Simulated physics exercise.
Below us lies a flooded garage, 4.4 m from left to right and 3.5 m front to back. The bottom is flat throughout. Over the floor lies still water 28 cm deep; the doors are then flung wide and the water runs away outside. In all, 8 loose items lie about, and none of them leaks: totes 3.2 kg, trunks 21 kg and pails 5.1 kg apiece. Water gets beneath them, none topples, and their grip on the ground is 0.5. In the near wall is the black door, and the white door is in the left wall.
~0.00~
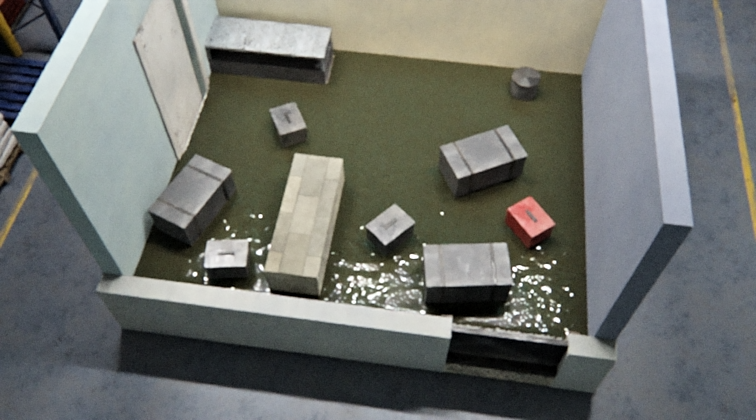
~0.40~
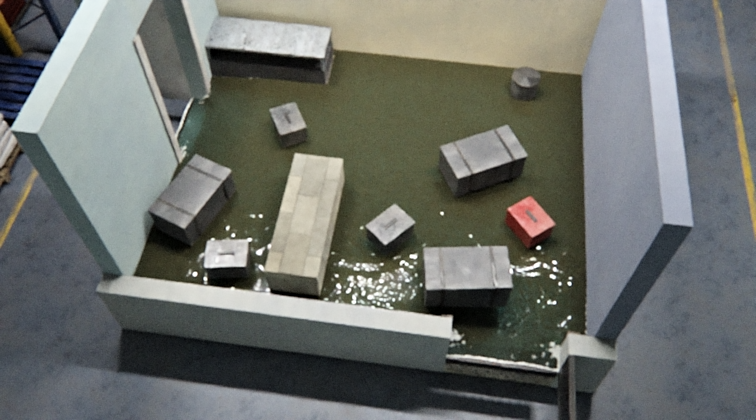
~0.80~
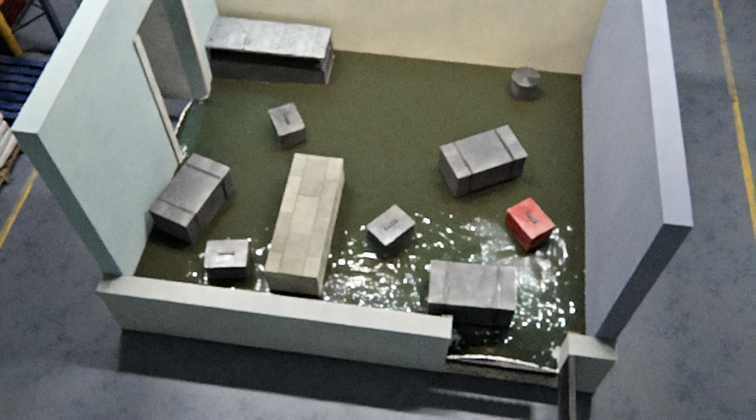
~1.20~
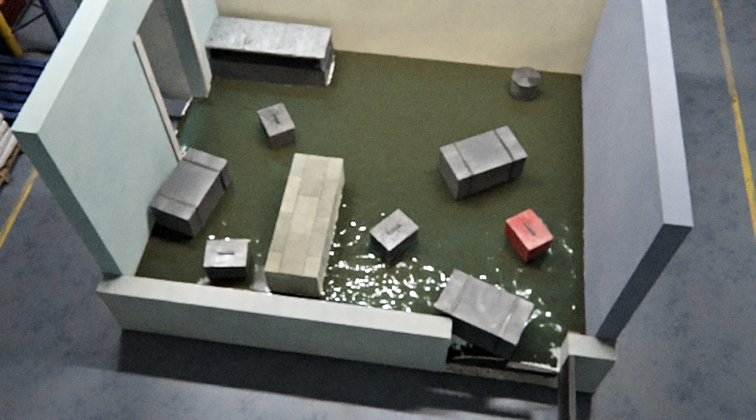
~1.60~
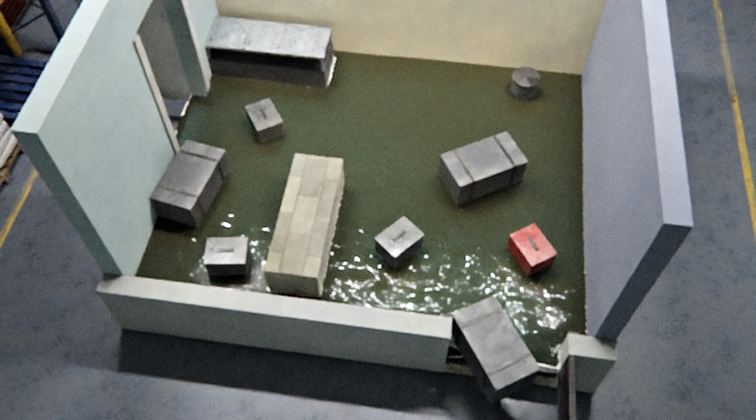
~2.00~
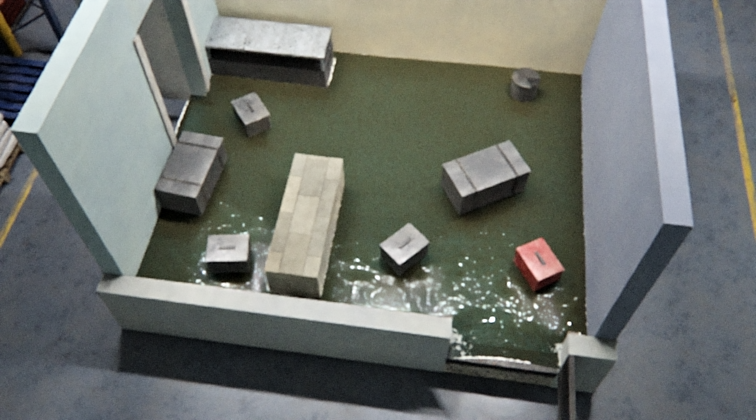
The clip opens on a flooded garage with grey trunks, smaller boxes and a red tote, its white left door and black near door shut. Both doors open, and a trunk turns and slides out through the near doorway, leaving view, while the red tote drifts nearer and a small box drifts left.
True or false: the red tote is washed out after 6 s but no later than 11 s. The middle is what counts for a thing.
False, earlier than 6 s.
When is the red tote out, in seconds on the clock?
Around 3.5 s.
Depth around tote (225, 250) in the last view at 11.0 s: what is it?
12 cm.
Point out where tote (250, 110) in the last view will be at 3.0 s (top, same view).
(207, 103), roughly.
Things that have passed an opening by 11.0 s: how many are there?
It comes to 5.
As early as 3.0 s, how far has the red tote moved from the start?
Shift: About 100 cm.
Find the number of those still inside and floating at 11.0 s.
The count is 2.
After 3.0 s the red tote is near (538, 303), 0.9 m from its start, afloat; 1 of 8 are out; 7 afloat.
After 6.8 s the red tote has gone out (at 3.6 s); 4 of 8 are out; 3 afloat.
After 11.0 s the red tote has gone out (at 3.6 s); 5 of 8 are out; 2 afloat.
After 15.0 s the red tote has gone out (at 3.6 s); 5 of 8 are out; 2 afloat.
